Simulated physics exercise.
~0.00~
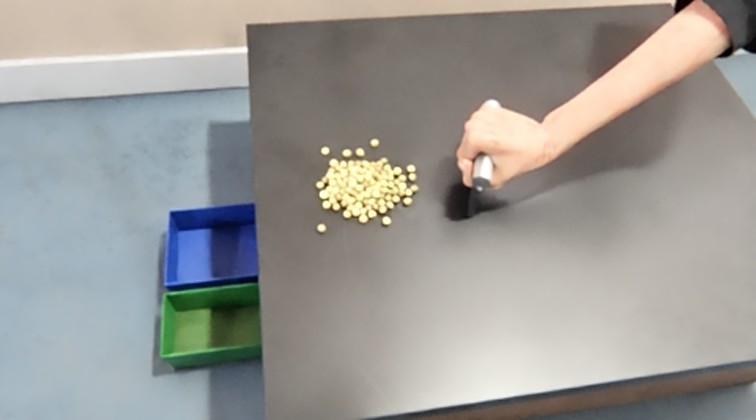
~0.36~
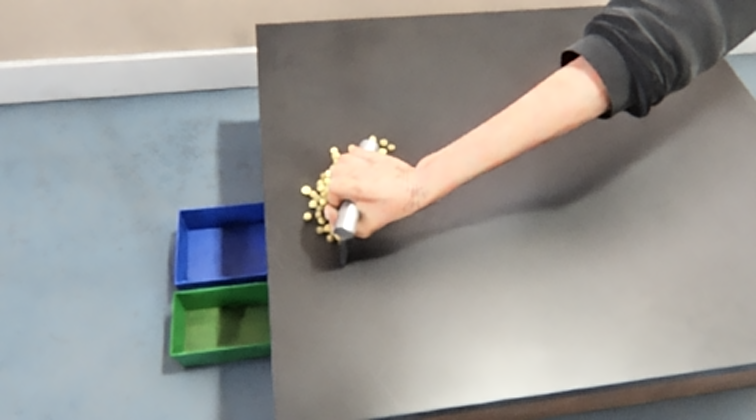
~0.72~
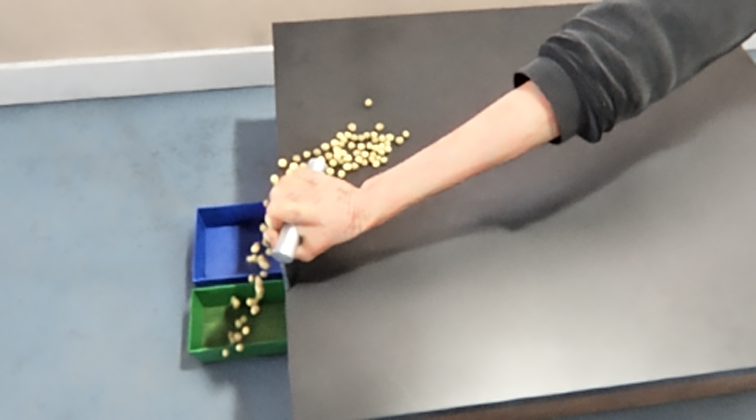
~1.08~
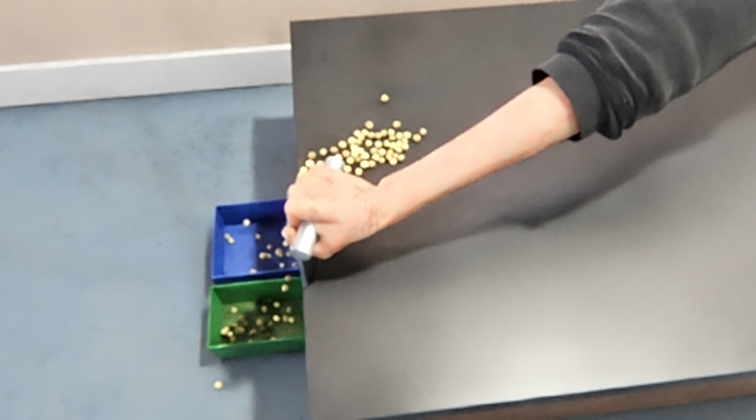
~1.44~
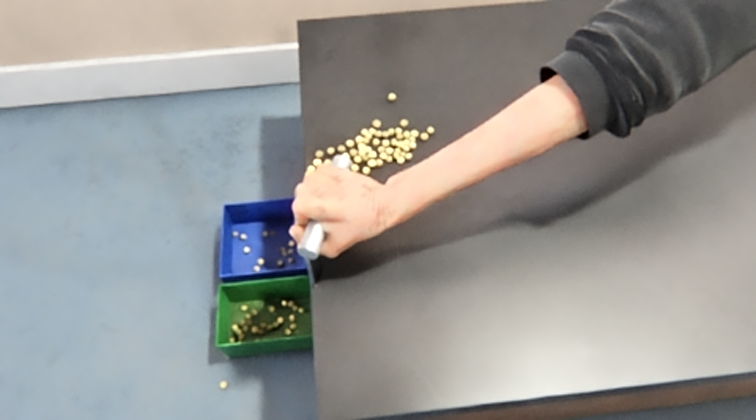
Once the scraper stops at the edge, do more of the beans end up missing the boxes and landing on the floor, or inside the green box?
More end up inside the green box, which also holds more than the blue one, while only a stray bean is seen on the floor.
